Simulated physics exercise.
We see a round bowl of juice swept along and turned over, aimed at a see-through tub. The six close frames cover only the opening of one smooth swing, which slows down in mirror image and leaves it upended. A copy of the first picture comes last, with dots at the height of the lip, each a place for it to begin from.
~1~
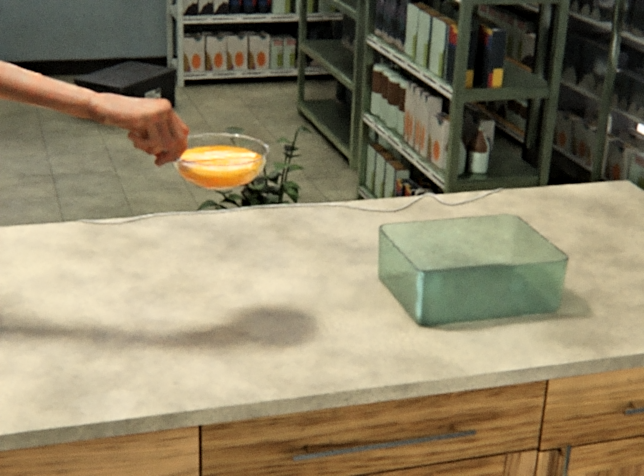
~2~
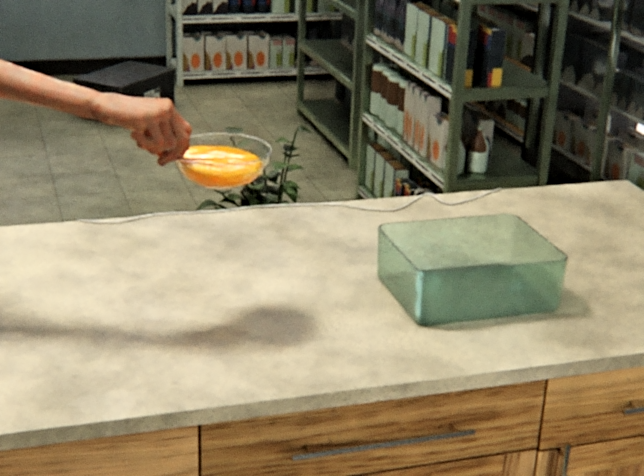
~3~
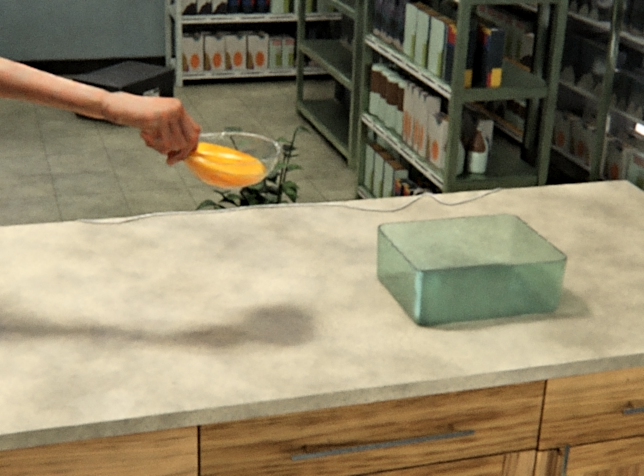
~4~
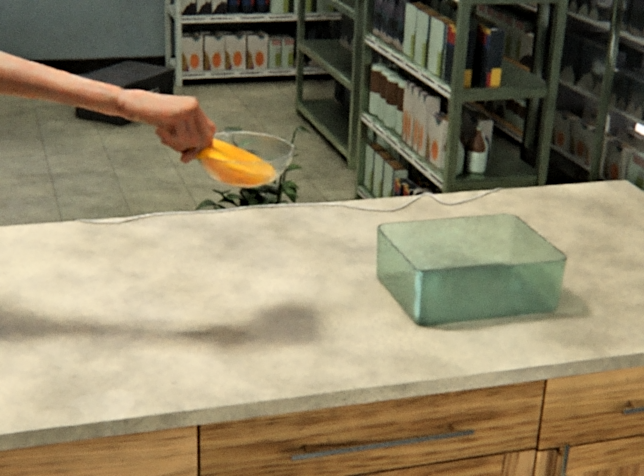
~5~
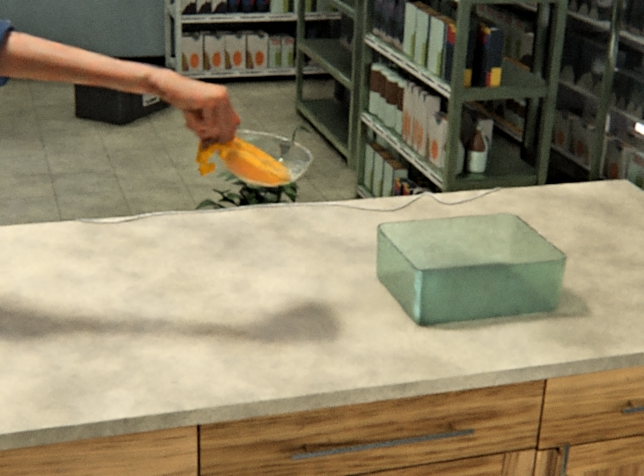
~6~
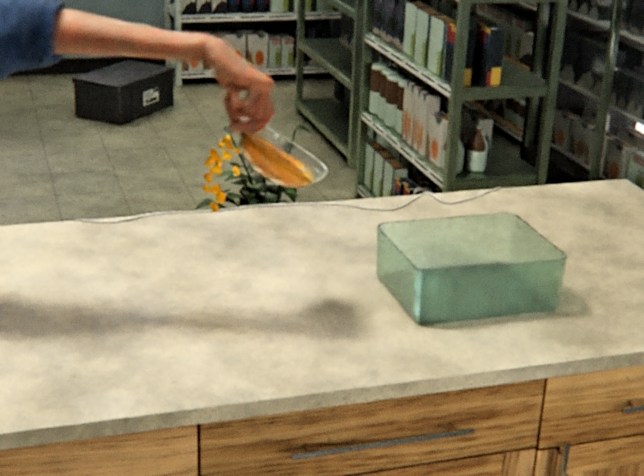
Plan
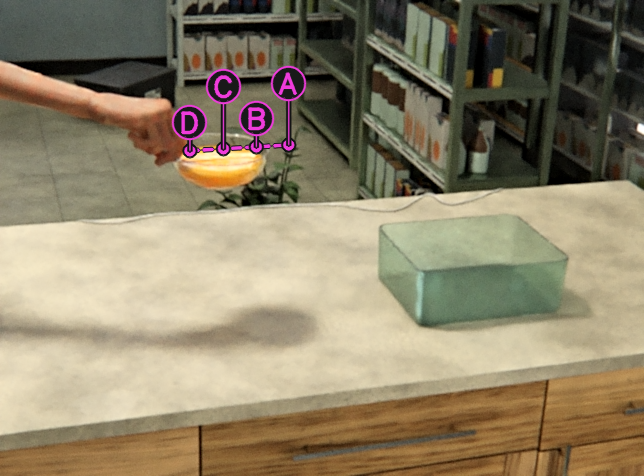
A round clear bowl of orange juice, gripped by a hand from the left, starts roughly level above a pale counter with a see-through green tub on the right. The hand carries it slowly rightward, the juice slopping over its left rim. The bowl then tilts down to the right as orange drops scatter below the hand.
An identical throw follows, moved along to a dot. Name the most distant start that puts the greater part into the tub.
A will do.
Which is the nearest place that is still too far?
Here it is place B.
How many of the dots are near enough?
One of them.
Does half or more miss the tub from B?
Yes.
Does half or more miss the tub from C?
Yes, that goes wrong.
On the marked copy, A at (288, 145); B at (256, 146); C at (223, 148); D at (189, 150).
With A, about 67 % lands in the tub, 21 % falls short and 12 % goes beside or beyond.
With B, about 26 % lands in the tub, 67 % falls short and 6 % goes beside or beyond.
With C, about 0 % lands in the tub, 99 % falls short.
With D, about 0 % lands in the tub, 100 % falls short.
